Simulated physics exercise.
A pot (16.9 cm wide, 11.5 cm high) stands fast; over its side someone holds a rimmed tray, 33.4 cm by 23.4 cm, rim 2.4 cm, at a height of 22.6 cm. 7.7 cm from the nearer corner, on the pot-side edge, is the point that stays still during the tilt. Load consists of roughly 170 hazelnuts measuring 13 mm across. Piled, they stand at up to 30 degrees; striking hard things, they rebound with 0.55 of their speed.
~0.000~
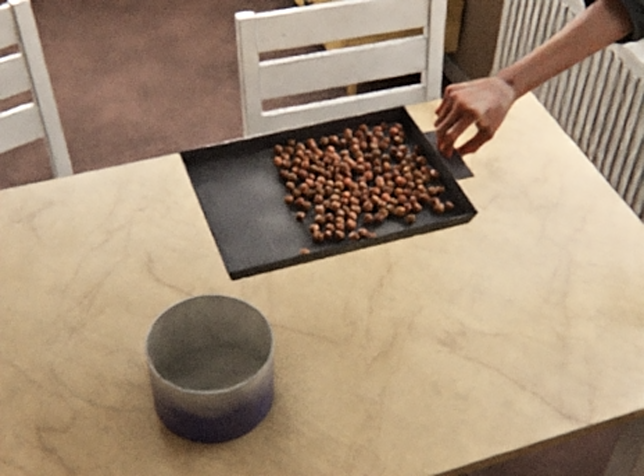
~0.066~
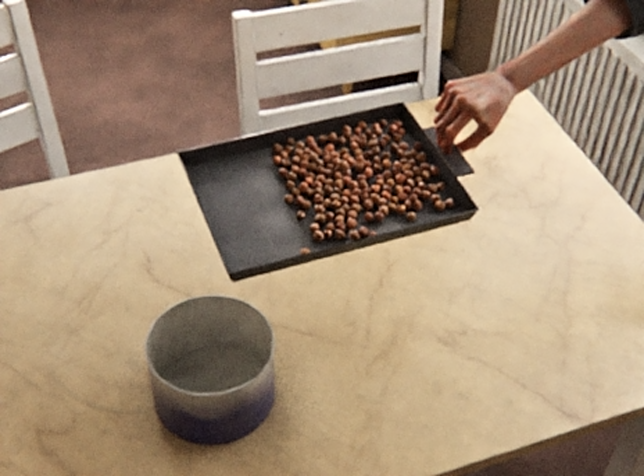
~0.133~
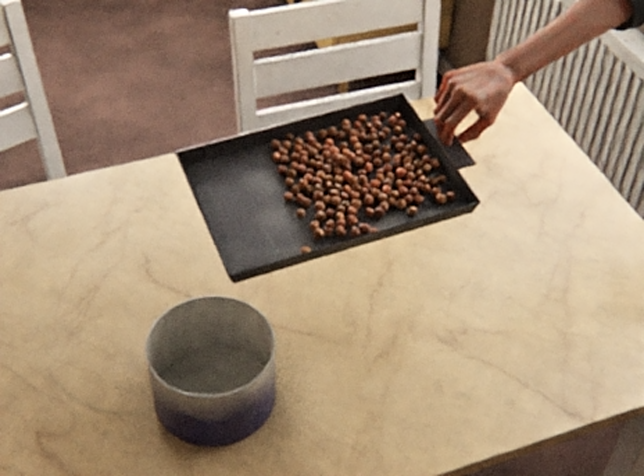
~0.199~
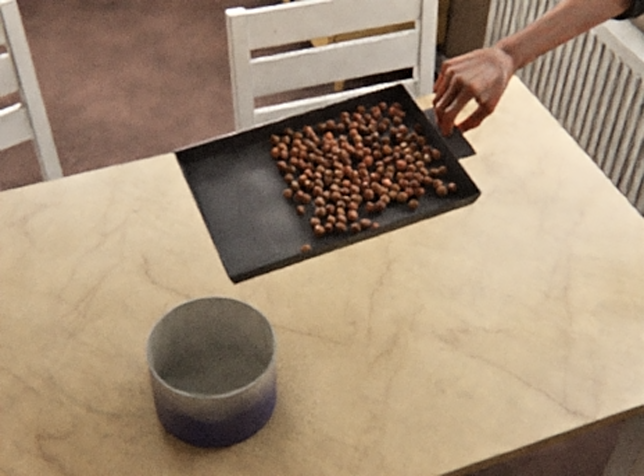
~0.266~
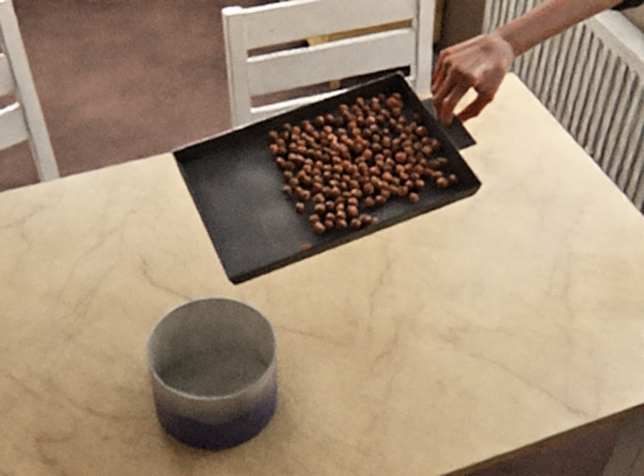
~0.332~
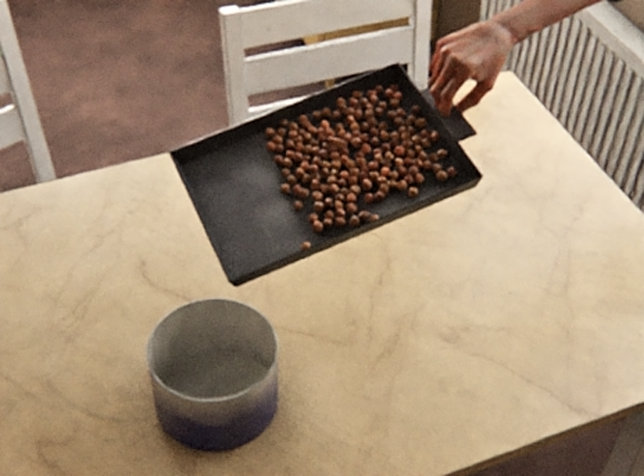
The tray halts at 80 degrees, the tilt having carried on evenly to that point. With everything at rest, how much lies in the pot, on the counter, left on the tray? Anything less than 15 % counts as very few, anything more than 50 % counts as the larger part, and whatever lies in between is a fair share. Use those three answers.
Pot: The larger part. Counter: A fair share. Tray: Very few.
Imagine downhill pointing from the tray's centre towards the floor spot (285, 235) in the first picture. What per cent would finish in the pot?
Some 100 per cent.
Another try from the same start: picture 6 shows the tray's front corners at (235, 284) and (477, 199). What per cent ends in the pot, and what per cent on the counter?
Final per cent - pot 55, counter 45.
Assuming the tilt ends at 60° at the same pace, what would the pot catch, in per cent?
I'd put it at close to 10 per cent.
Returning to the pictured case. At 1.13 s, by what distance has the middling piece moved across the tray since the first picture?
It has moved some 18 cm from its start.
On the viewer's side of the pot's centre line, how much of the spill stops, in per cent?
10 %.
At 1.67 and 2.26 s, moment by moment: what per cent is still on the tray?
95 then 25.
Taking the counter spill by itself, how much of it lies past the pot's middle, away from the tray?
Share past the middle: Roughly 70 percent.
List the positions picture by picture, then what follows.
The first frame shows tray tilt 0 degrees, front corners at (232, 268) and (471, 210); middle of the pieces at (362, 181); pot at (210, 342).
The second frame shows tray tilt 1 degrees, front corners at (232, 269) and (472, 207); middle of the pieces at (362, 179).
The third frame shows tray tilt 3 degrees, front corners at (232, 270) and (473, 200); middle of the pieces at (362, 174).
The fourth frame shows tray tilt 6 degrees, front corners at (232, 272) and (475, 191), lowest corner left front; middle of the pieces at (362, 167).
The fifth frame shows tray tilt 8 degrees, front corners at (232, 274) and (475, 182), lowest corner left front; middle of the pieces at (361, 161).
The sixth frame shows tray tilt 11 degrees, front corners at (232, 275) and (476, 174), lowest corner left front; middle of the pieces at (359, 156); pot at (213, 347). The tray's pace is about 40 degrees a second.
After 1.13 s, tilt 43 degrees; the tray holds 100 %, the pot 0 %.
After 1.67 s, tilt 65 degrees; the tray holds 95 %, the pot 5 %.
After 2.26 s, tilt 80 degrees; the tray holds 25 %, the pot 40 %.
By 3.8 s all is still; pot 75 %, counter 20 %, tray 0 %.
